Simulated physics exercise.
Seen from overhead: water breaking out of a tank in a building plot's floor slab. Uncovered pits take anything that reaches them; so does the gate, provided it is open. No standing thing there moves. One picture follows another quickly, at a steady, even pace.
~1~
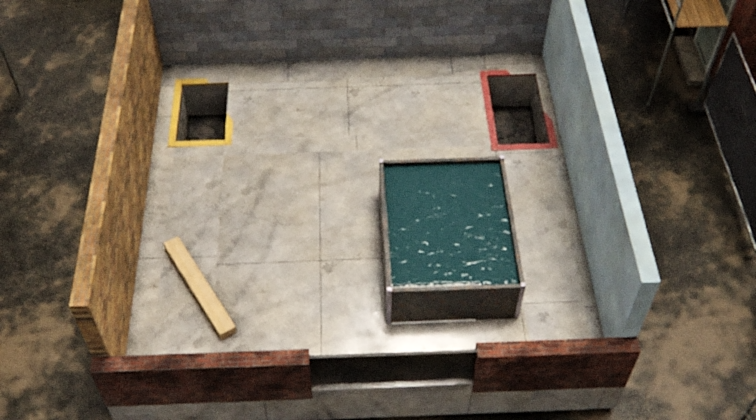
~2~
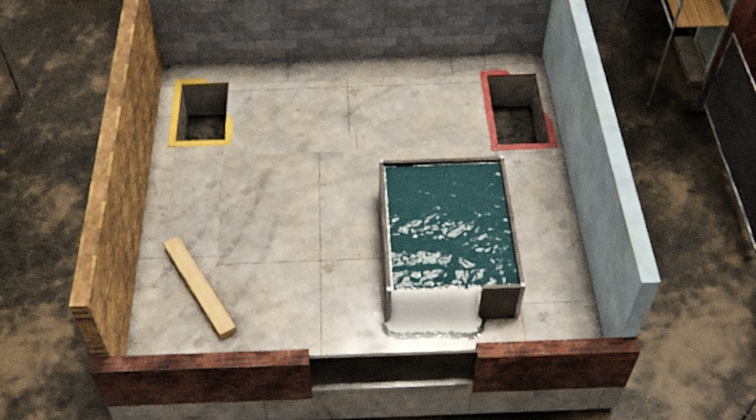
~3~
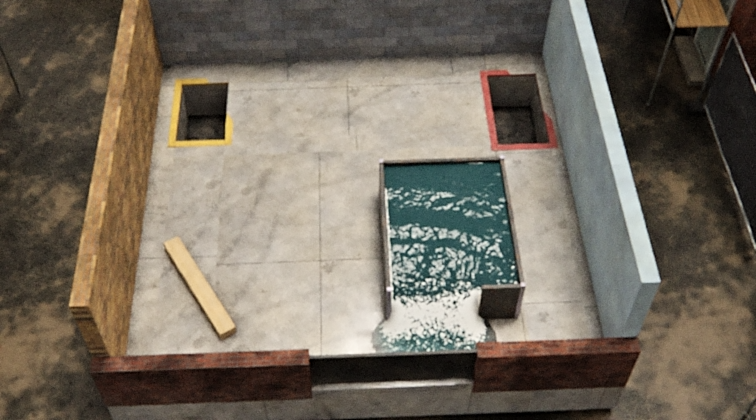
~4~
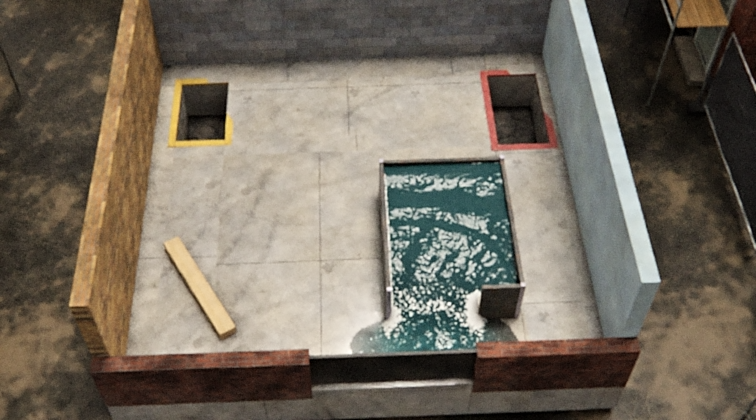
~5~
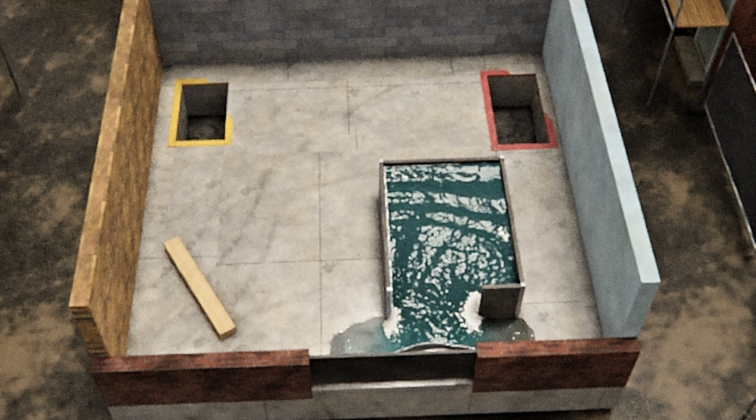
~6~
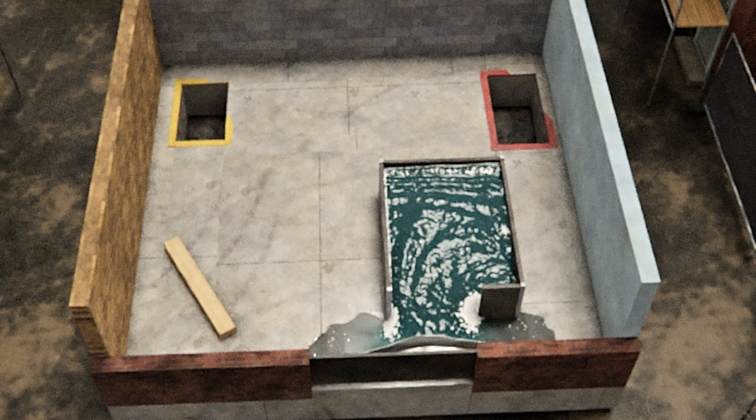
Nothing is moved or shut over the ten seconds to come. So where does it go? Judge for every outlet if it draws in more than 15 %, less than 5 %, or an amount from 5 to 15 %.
The gate pulls in barely a drop - beneath five per cent. The red pit pulls in a good deal - past fifteen per cent. The yellow pit pulls in a good deal - past fifteen per cent.
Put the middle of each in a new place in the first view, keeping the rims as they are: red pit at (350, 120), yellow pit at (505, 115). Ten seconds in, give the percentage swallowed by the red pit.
The red pit receives 10 per cent.
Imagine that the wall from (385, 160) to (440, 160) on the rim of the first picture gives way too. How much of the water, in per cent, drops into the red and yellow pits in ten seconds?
Red about 25 %, yellow about 35 %.
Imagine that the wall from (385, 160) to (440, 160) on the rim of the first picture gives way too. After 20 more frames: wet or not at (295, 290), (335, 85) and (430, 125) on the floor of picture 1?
Unsoaked, then soaked, then soaked.
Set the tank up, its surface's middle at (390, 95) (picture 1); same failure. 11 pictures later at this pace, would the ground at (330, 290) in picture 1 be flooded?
There: Flooded.
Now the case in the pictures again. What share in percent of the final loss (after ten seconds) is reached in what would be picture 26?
About 10 per cent.
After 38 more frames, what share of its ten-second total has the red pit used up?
My estimate: Close to 55 per cent.
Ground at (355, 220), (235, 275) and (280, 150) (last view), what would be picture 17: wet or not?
Points in order - 1: Unwetted; 2: Inundated; 3: Unwetted.
A moment on, water covers 20 % of the floor; the gate 0 %, the red pit 0 %, the yellow pit 0 %.
Next, water covers 35 % of the floor; the gate 0 %, the red pit 0 %, the yellow pit 0 %.
Then, water covers 50 % of the floor; the gate 0 %, the red pit 2 %, the yellow pit 1 %.
Later, water covers 70 % of the floor; the gate 0 %, the red pit 11 %, the yellow pit 11 %.
In the end, water covers 85 % of the floor; the gate 0 %, the red pit 20 %, the yellow pit 21 %.
